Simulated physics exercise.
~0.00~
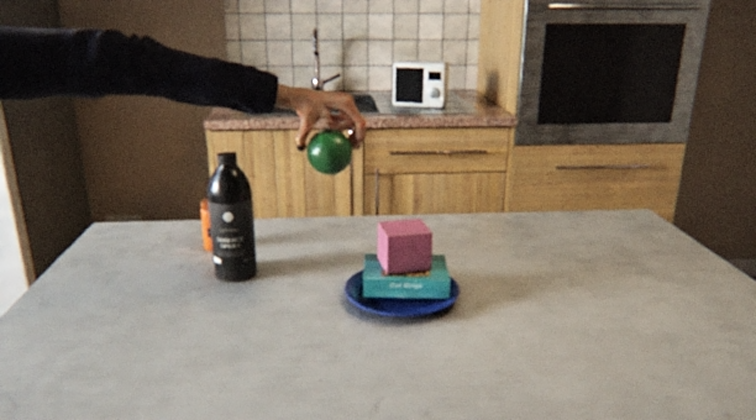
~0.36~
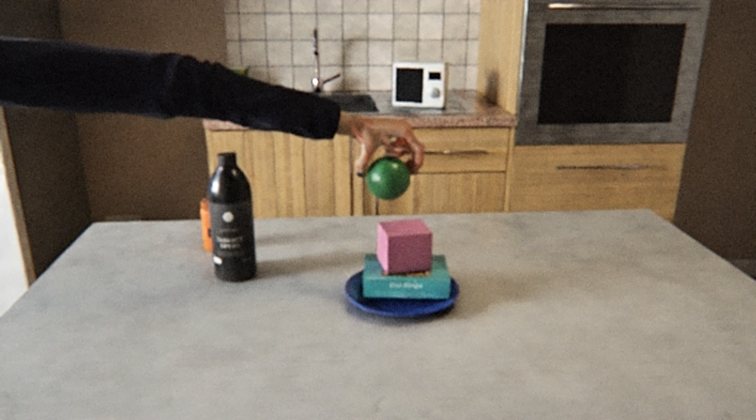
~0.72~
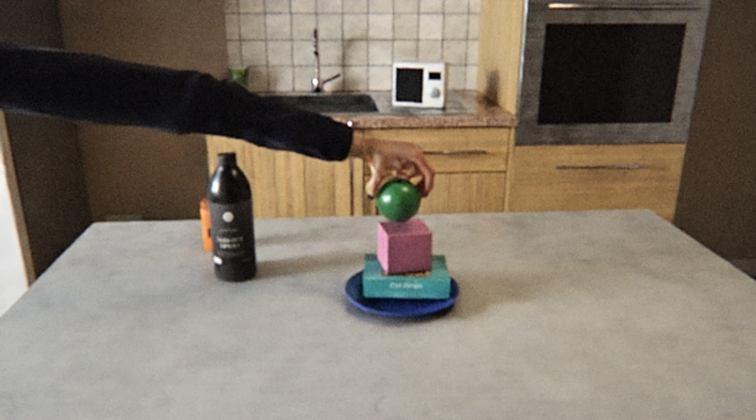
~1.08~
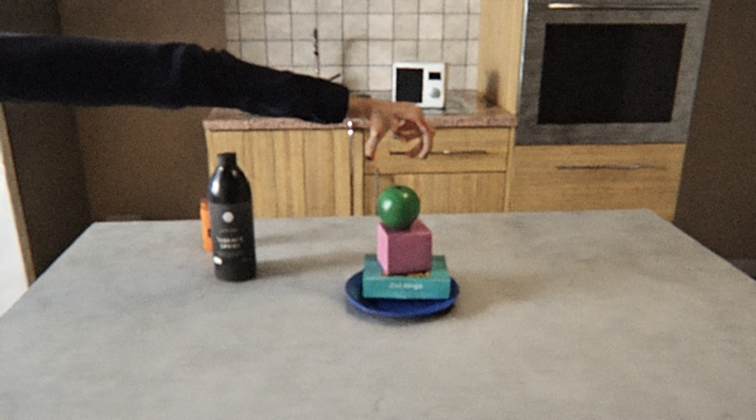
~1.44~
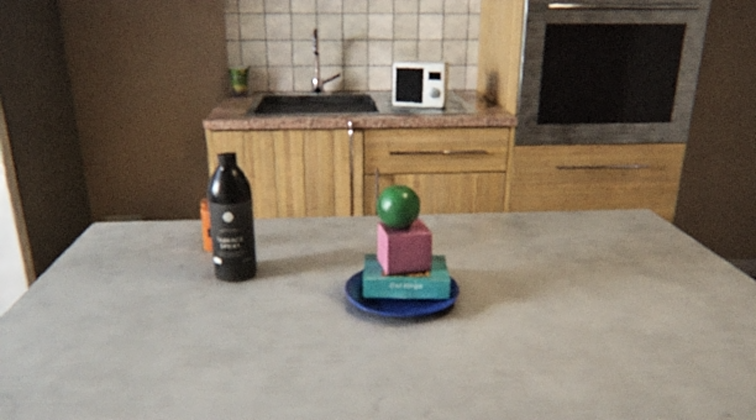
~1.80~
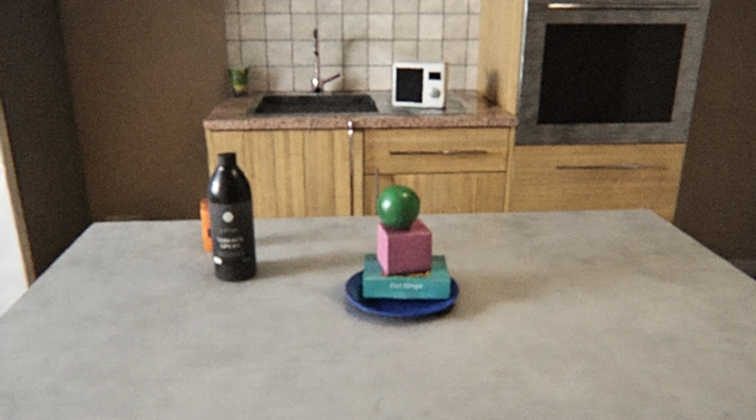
In a kitchen seen from a fixed spot across a grey table, wooden cabinets, a sink and an oven stand behind. On the table, a pink block sits on a turquoise packet upon a blue plate, while a black bottle stands to the left with an orange container partly behind it. A dark-sleeved arm reaches in from the left, carrying a round green apple rightward over the stack. The hand lowers the apple onto the pink block, lets go and draws back out of view. The apple stays balanced on top, and the whole pile remains standing, still.
